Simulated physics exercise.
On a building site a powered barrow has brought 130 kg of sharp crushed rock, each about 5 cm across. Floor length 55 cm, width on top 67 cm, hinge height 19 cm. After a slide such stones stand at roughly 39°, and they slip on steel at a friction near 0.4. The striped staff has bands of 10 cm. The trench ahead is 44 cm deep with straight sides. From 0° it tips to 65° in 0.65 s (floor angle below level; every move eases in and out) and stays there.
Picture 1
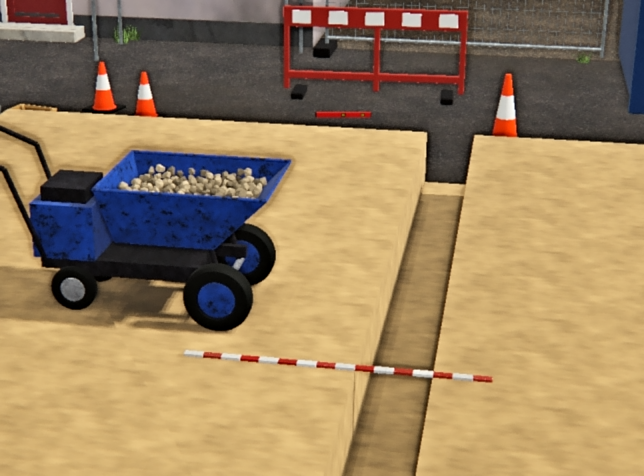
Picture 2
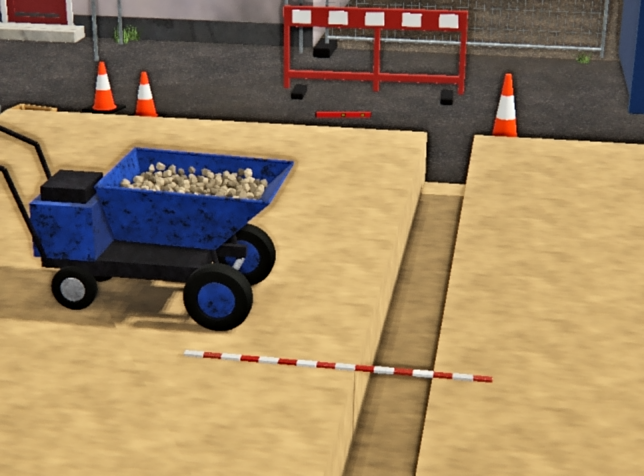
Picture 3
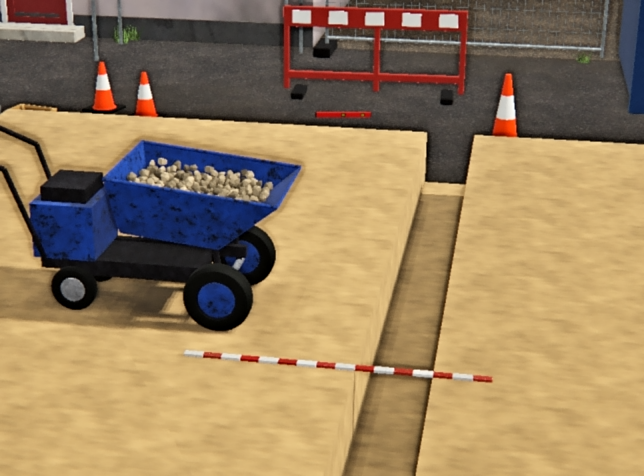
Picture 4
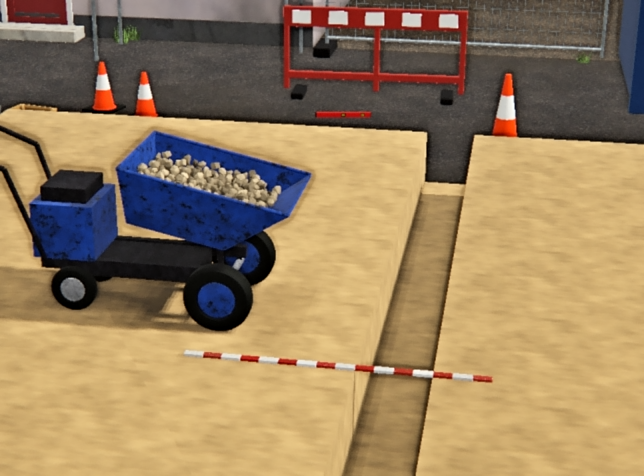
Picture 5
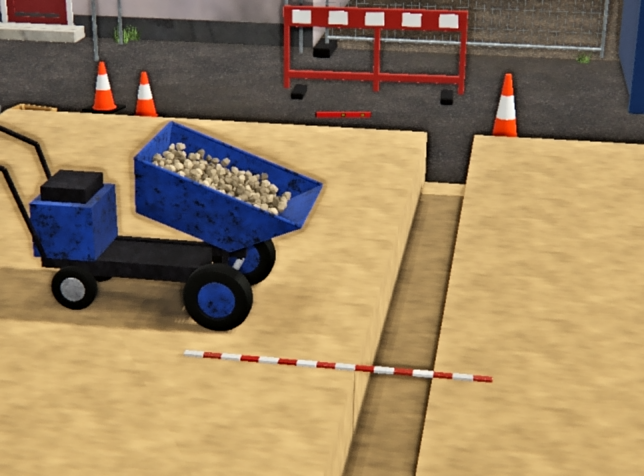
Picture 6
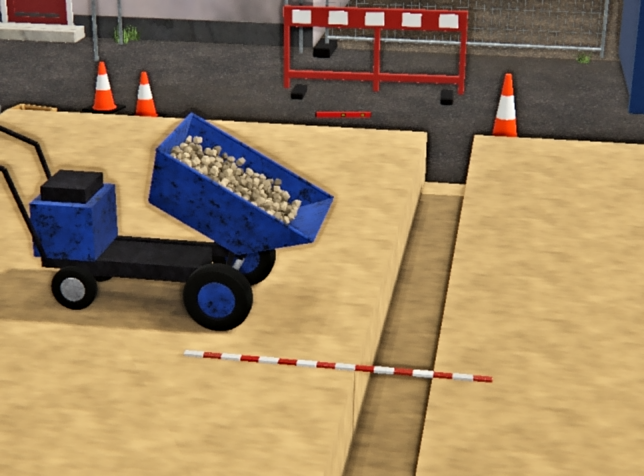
On a building site, a blue barrow's tray of stones tilts steadily down to the right.
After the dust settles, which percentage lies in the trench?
Roughly 77 per cent ends in the trench.
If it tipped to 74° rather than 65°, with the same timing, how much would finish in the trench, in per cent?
Then about 70 per cent.
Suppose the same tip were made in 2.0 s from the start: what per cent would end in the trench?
Then about 70 per cent.
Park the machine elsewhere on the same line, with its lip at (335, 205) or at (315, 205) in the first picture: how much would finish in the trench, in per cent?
Near 55 per cent from the first place, 75 from the second.
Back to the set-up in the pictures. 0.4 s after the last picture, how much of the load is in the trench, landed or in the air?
Some 5 per cent.
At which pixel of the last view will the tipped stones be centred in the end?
Near (402, 374).
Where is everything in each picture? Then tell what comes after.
In the first frame, the tray is at 0°, its lip at (266, 202); the top of the load is at (218, 177).
The second frame shows lip at (269, 203), floor tilted 2°, highest stones at (208, 177).
In the third frame, the tray is at 6°, its lip at (277, 208); the top of the load is at (161, 170).
In the fourth frame, the tray is at 12°, its lip at (288, 216); the top of the load is at (162, 163).
In the fifth frame, the tray is at 20°, its lip at (301, 227); the top of the load is at (172, 154).
The sixth frame shows lip at (313, 242), floor tilted 29°, highest stones at (189, 147).
Then, 0.2 s after the last picture the floor is at 55°, 100 % in the tray; the foremost stones are at (317, 256).
Then, 0.4 s after the last picture the floor is at 65°, 87 % in the tray, 8 % short of the trench, 5 % in the trench; the foremost stones are at (390, 323).
Then, 0.8 s after the last picture the floor is at 65°, 36 % in the tray, 8 % short of the trench, 57 % in the trench; the foremost stones are at (436, 378).
Then, 2.8 s after the last picture the floor is at 65°, 5 % in the tray, 17 % short of the trench, 77 % in the trench; the foremost stones are at (436, 373).
